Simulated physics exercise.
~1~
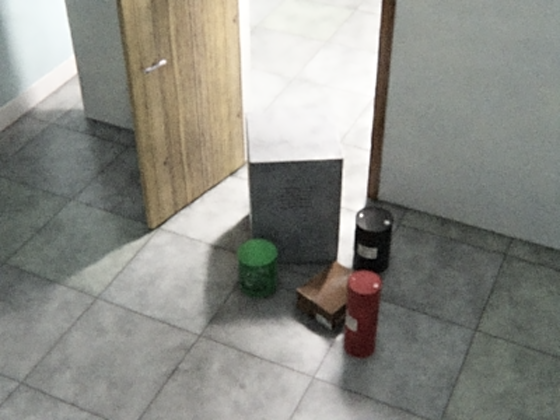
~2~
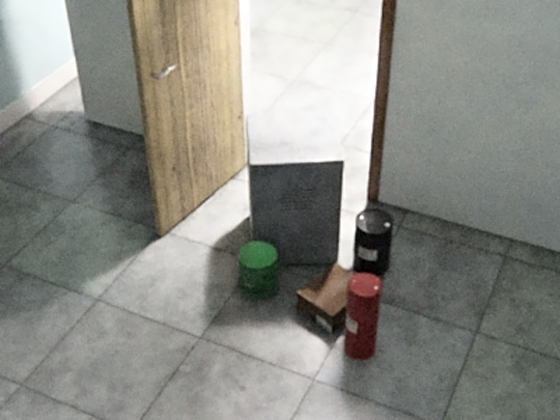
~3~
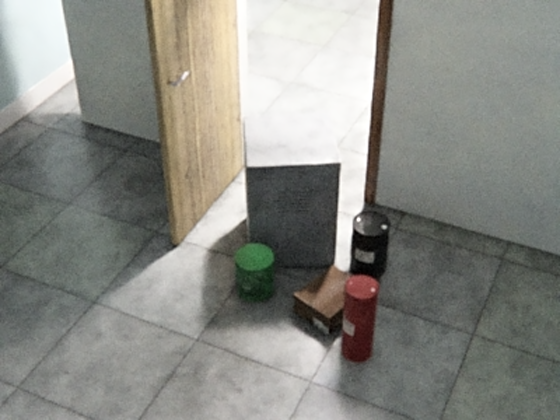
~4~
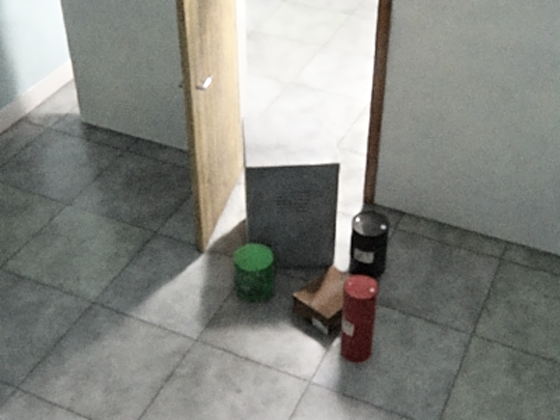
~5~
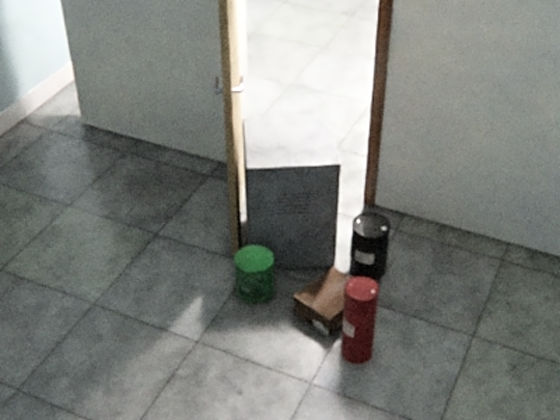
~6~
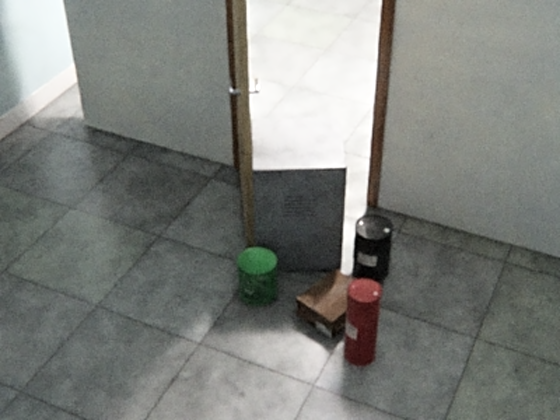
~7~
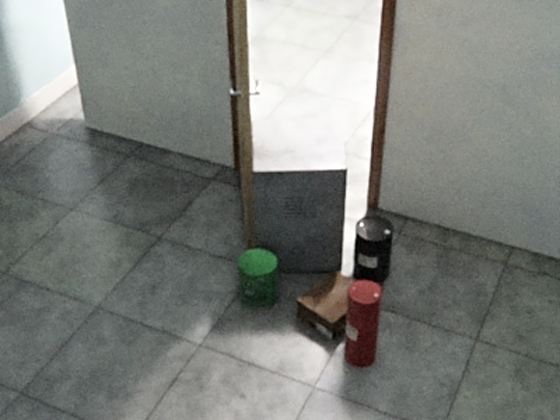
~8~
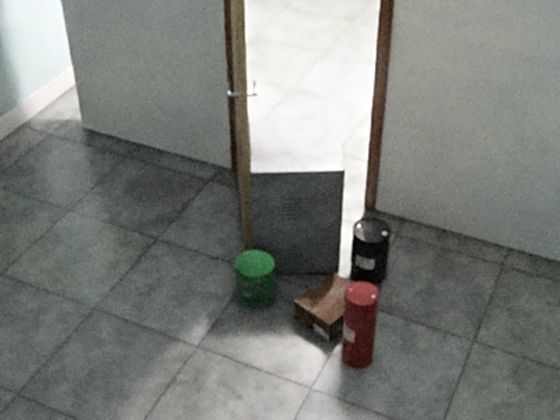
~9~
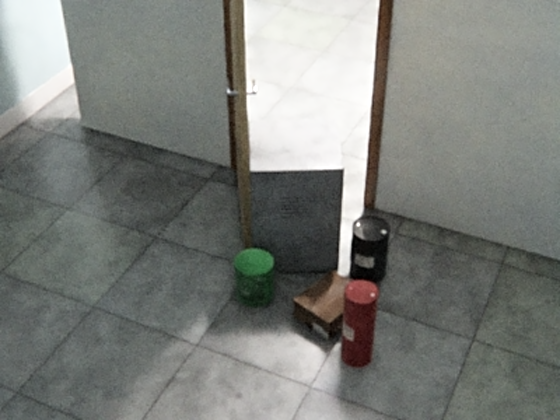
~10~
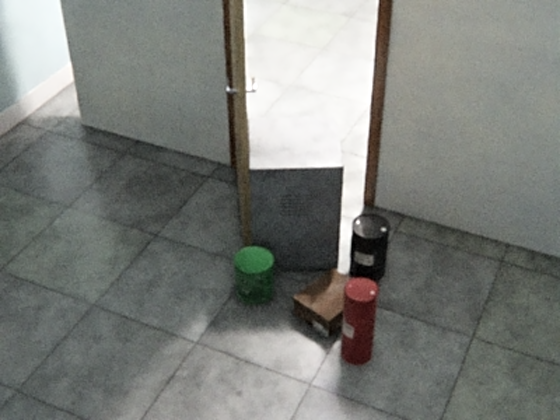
The clip opens on a wooden door standing wide open into a room with grey floor tiles, while bright light comes through the doorway. A dark grey, boxy object stands in the opening, with a green pail, a brown box, a black canister and a red canister grouped around it. With nobody in sight, the door swings steadily rightward towards its frame, narrowing until it appears almost edge-on. It reaches the grey object, which shifts only slightly, and stops there. The door stays still and partly open, with the pail, box and both canisters still in place.
